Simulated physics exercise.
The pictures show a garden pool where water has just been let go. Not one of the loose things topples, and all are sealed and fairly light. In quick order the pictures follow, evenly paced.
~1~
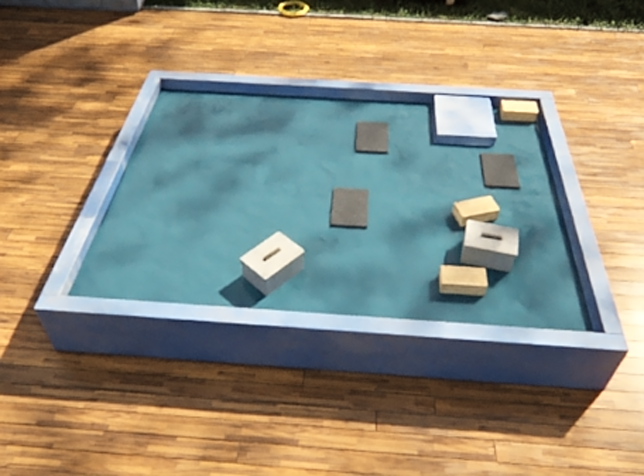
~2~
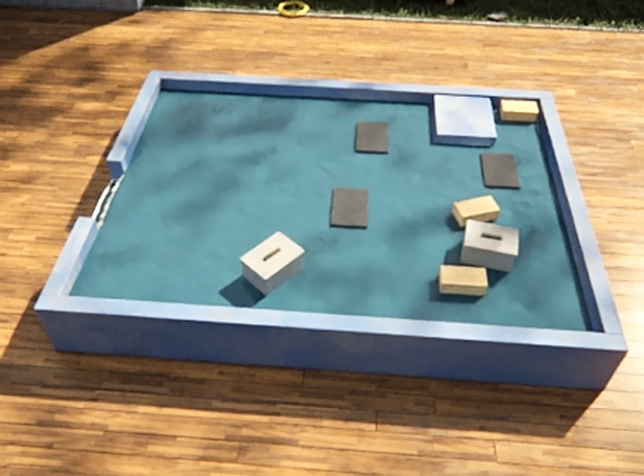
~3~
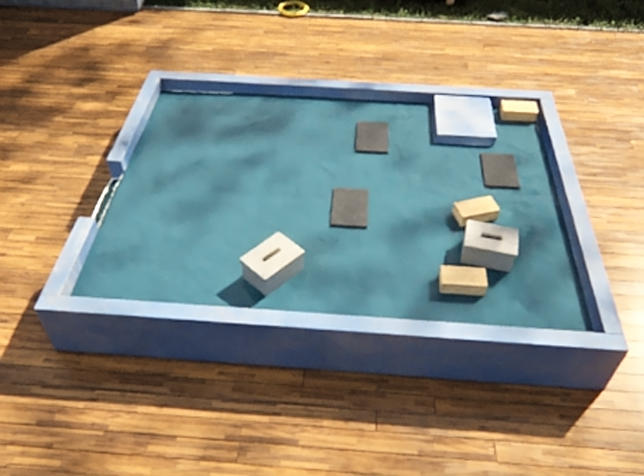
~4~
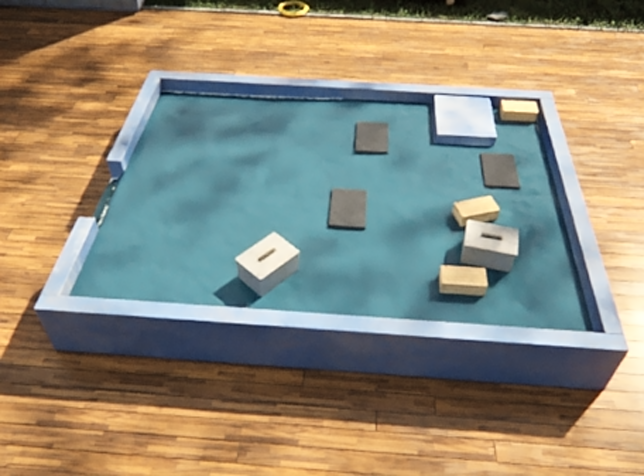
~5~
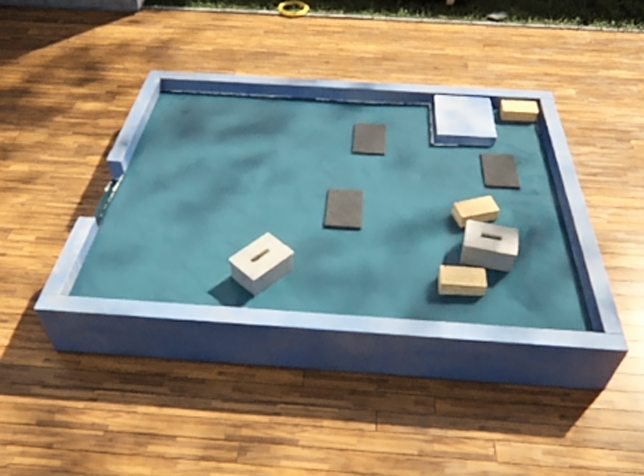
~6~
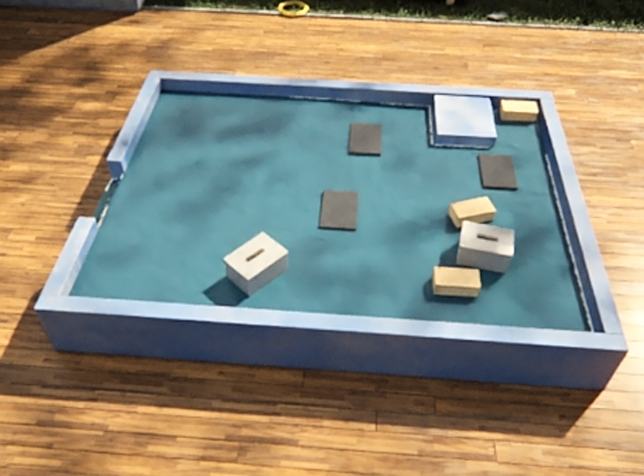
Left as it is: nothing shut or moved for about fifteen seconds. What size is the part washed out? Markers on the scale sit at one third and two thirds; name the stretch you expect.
The share is below one third.
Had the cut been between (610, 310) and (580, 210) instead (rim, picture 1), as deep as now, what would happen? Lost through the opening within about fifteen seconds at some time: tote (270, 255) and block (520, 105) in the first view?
Remains, then remains.
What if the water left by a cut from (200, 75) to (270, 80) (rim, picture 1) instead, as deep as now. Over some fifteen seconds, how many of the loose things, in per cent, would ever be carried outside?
Roughly 0 in a hundred.
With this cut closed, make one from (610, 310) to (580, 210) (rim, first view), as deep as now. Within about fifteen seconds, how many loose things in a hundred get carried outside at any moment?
I'd say around 60 percent.
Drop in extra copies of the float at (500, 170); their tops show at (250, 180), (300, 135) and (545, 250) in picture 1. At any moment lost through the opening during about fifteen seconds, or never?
Outcome for each, listed in order: Leaves, does not leave, does not leave.
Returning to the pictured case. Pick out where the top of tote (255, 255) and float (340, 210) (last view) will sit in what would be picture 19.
Approximately (208, 252) for the first and (303, 209) for the second.
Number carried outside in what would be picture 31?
My count is 0.
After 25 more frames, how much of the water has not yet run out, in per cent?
Estimate: Roughly 78 %.
A moment on, 0 of 8 are out; 8 afloat.
Next, 0 of 8 are out; 8 afloat.
Later, 0 of 8 are out; 8 afloat.
In the end, 0 of 8 are out; 8 afloat.
